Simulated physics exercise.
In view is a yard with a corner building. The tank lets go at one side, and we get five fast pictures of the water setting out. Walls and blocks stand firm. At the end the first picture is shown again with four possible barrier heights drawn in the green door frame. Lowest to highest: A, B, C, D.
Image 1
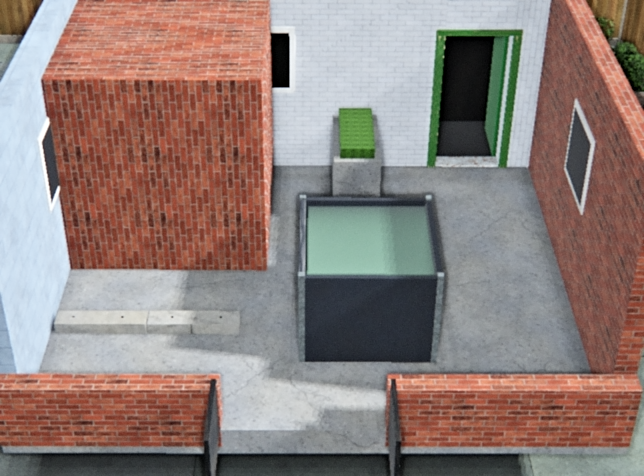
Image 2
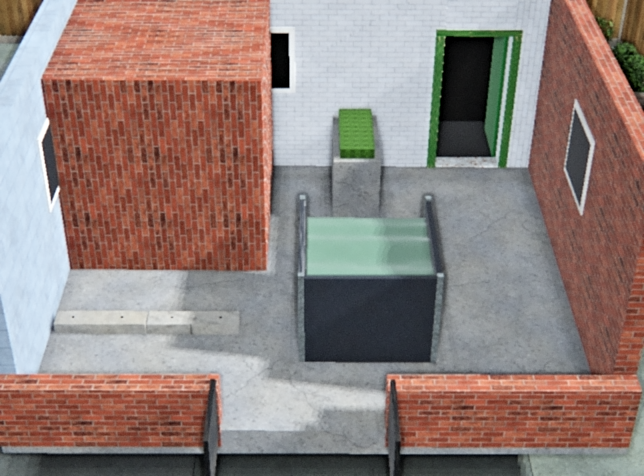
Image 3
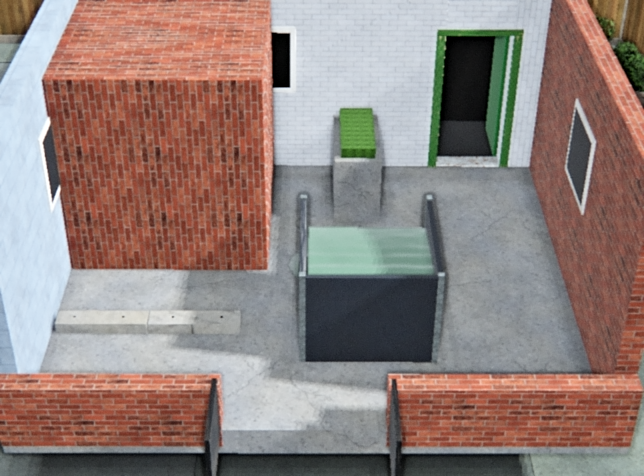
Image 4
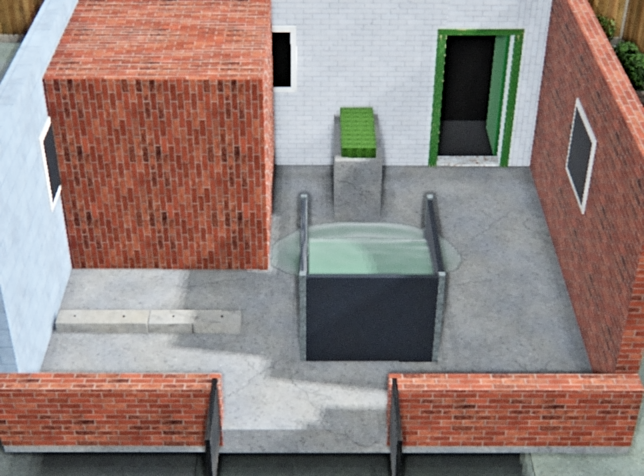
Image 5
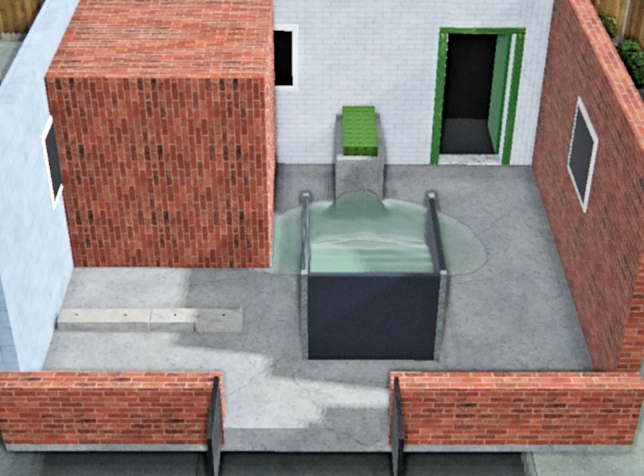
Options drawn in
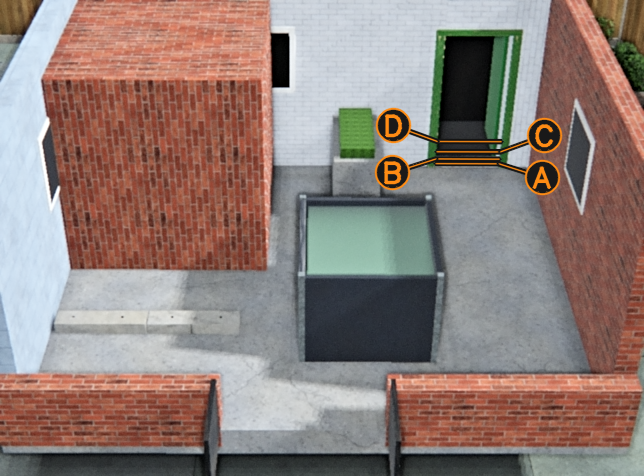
In a walled brick yard, water drops in an opened tank and spreads across the ground.
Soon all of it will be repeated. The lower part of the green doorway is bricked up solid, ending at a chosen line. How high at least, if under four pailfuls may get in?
D is the one.
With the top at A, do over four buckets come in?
Yes, it does.
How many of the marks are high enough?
One.
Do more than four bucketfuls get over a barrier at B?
Yes, it does.
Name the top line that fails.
It is C.
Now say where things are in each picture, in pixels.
Water in the tank at rest, its middle at (368, 242); foot of the green doorway at (467, 167); open gate at (304, 370).
Water covers 2 % of the ground, its front hidden from here.
Water covers 5 % of the ground, its front hidden from here.
Water covers 10 % of the ground, its front hidden from here.
Water covers 16 % of the ground and shows as far out as (467, 236).
On the marked copy, A at (467, 163); B at (467, 159); C at (468, 151); D at (469, 141); from the bottom up A, B, C, D.
If A is chosen, dozens of bucketfuls pour in.
If B is chosen, some 25 bucketfuls get in.
If C is chosen, about 8 bucketfuls get in.
If D is chosen, a splash gets over, under a bucket.
